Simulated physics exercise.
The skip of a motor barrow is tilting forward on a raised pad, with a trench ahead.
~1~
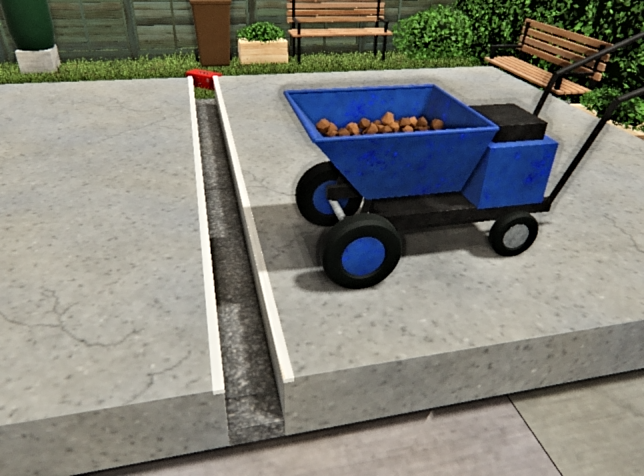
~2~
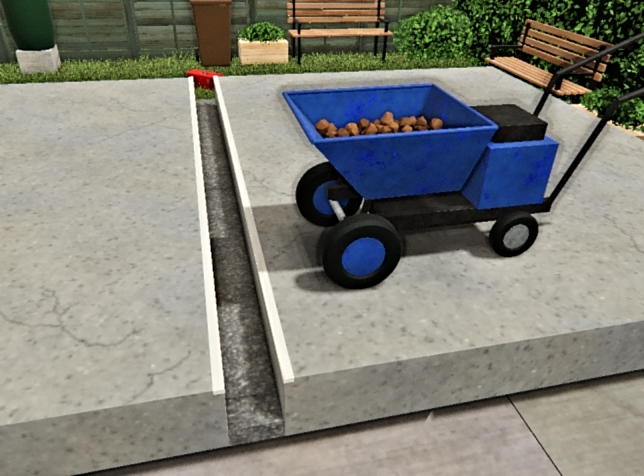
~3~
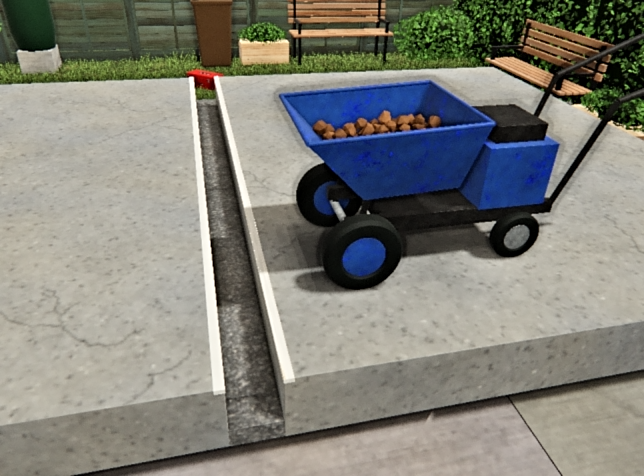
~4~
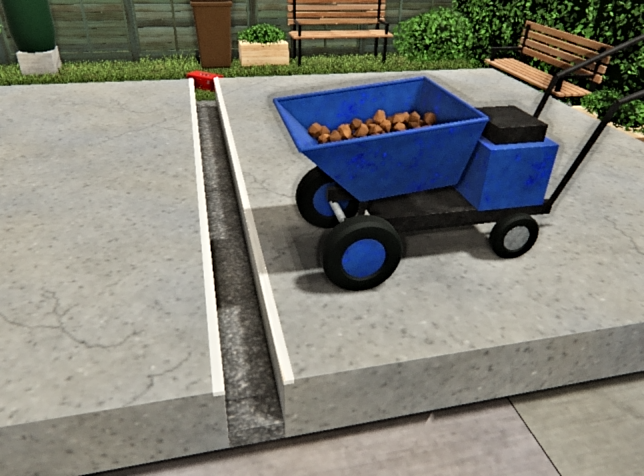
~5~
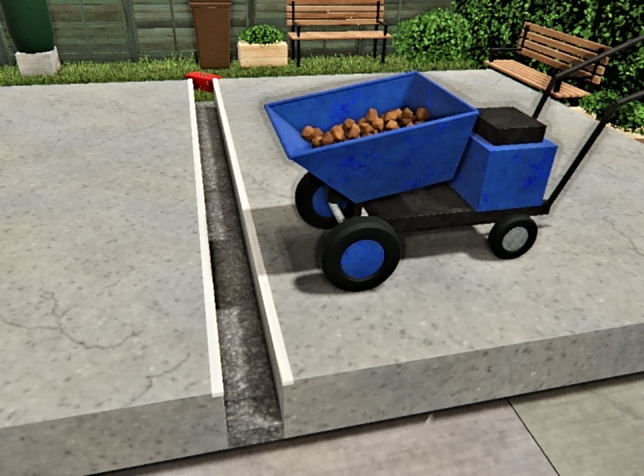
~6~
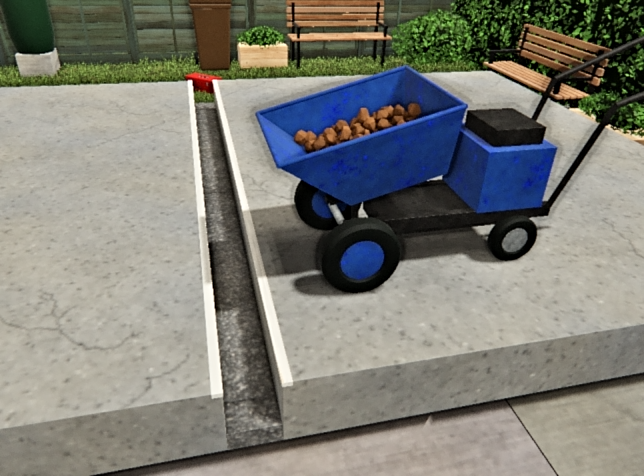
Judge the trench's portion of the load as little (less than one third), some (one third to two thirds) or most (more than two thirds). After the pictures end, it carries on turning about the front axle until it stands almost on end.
Little.
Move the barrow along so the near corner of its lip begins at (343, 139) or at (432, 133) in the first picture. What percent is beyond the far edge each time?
In order: About 20 % and 0 %.
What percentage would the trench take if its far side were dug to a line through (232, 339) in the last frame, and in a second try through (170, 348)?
About 0 and 90 per cent.
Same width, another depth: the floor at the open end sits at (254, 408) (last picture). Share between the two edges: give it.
20 %.
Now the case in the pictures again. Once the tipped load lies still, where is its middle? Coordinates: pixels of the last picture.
I'd say the middle ends up at about (186, 267).
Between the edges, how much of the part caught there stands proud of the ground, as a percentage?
Roughly 15 percent.
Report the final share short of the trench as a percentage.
About 0 %.
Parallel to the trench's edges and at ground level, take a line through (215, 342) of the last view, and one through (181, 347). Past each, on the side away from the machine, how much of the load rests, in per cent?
First 70 in a hundred, second 40 in a hundred.
Soon, skip tipped steeply; all in the skip.
A while on, skip tipped steeply; nearly all in the skip; a stray few in or heaped over the trench; a small part beyond it; a stray few falling.
Towards the end, skip tipped right over; about a quarter in the skip; a small part in or heaped over the trench; about two thirds beyond it.
Finally, skip tipped right over; a small part in the skip; about a quarter in or heaped over the trench; about two thirds beyond it.
